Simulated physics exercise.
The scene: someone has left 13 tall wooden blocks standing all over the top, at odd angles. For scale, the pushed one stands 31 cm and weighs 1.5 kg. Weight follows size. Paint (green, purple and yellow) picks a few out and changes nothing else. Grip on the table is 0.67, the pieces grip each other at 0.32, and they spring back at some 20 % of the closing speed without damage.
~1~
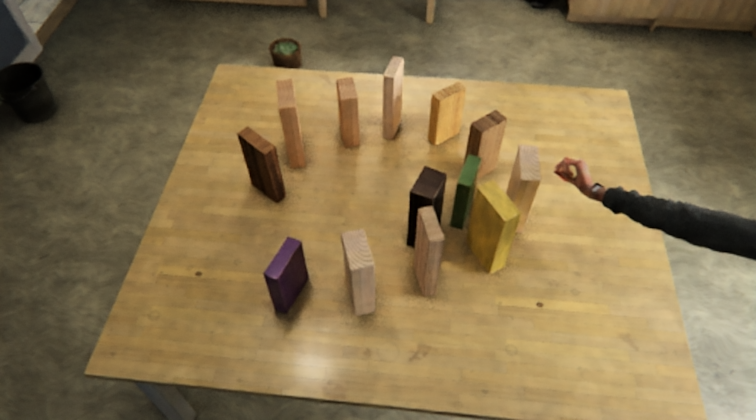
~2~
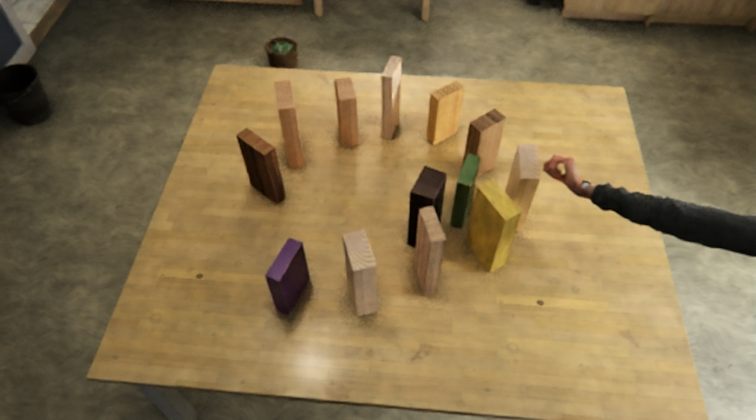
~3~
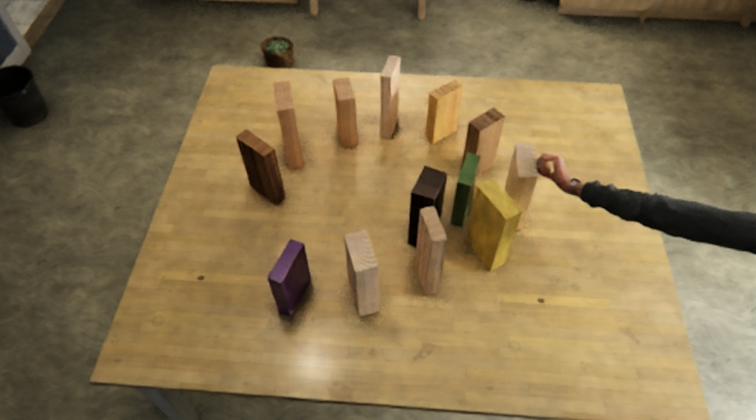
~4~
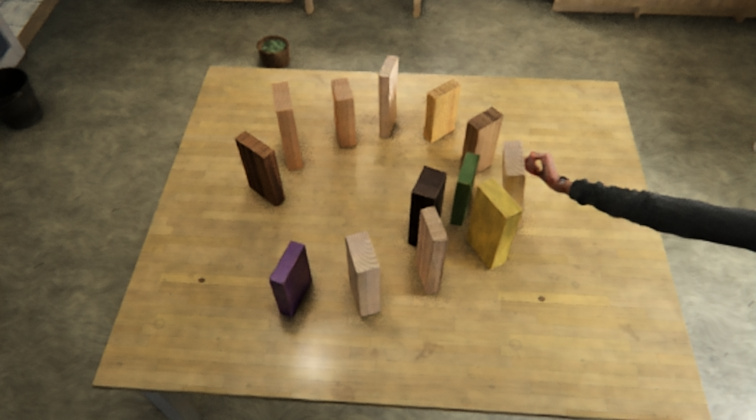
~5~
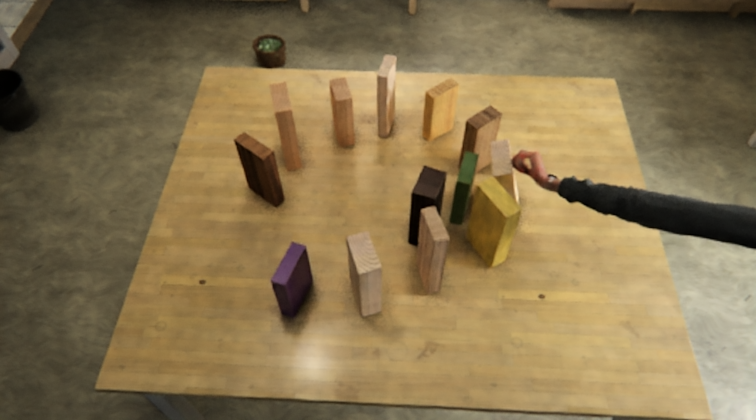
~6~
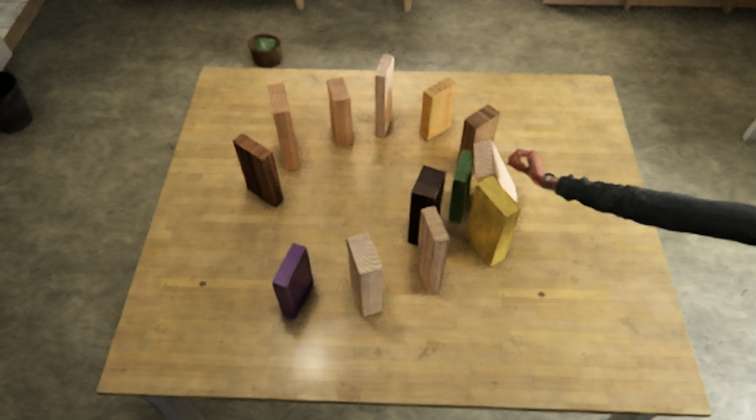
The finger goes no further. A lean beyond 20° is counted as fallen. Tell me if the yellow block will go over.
That block remains upright.
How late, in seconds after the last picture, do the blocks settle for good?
At about 0.5 s.
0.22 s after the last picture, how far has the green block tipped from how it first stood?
Some 30°.
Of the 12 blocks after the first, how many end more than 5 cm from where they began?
1.
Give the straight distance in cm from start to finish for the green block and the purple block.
Green 20, purple 0.
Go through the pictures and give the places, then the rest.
In the first picture (we follow the side turned to the camera; the camera moves round a little), finger (561, 168) 6 cm from the first block; yellow block (483, 232); green block (460, 208); purple block (294, 279); no other piece has moved.
In the second picture, finger (550, 166) 27 mm from the first block; yellow block (484, 231).
In the third picture, finger (539, 164) pushing; yellow block (484, 231).
In the fourth picture, finger (528, 162) pushing; yellow block (484, 230); no other piece has moved.
In the fifth picture, finger (517, 161) pushing; yellow block (484, 229); no other piece has moved.
In the sixth picture, finger (514, 159) stopped; yellow block (484, 227); green block (457, 203); purple block (301, 284); no other piece has moved.
Then, 0.10 s on from the sixth picture, none of the 12 other blocks over, 1 disturbed; yellow block unmoved; green block tipped 12°.
Then, 0.22 s on from the sixth picture, 1 of the 12 other blocks over; yellow block unmoved; green block tipped 33°.
Then, 0.30 s on from the sixth picture, 1 of the 12 other blocks over; yellow block unmoved; green block tipped 64°.
Then, 0.36 s on from the sixth picture, 1 of the 12 other blocks over; yellow block unmoved; green block lying flat.
Finally, 1 of the 12 other blocks over; yellow block unmoved; green block lying flat; purple block unmoved. Eleven left standing. Seen by the last camera, middles, yellow block near (491, 223), green block near (420, 198).
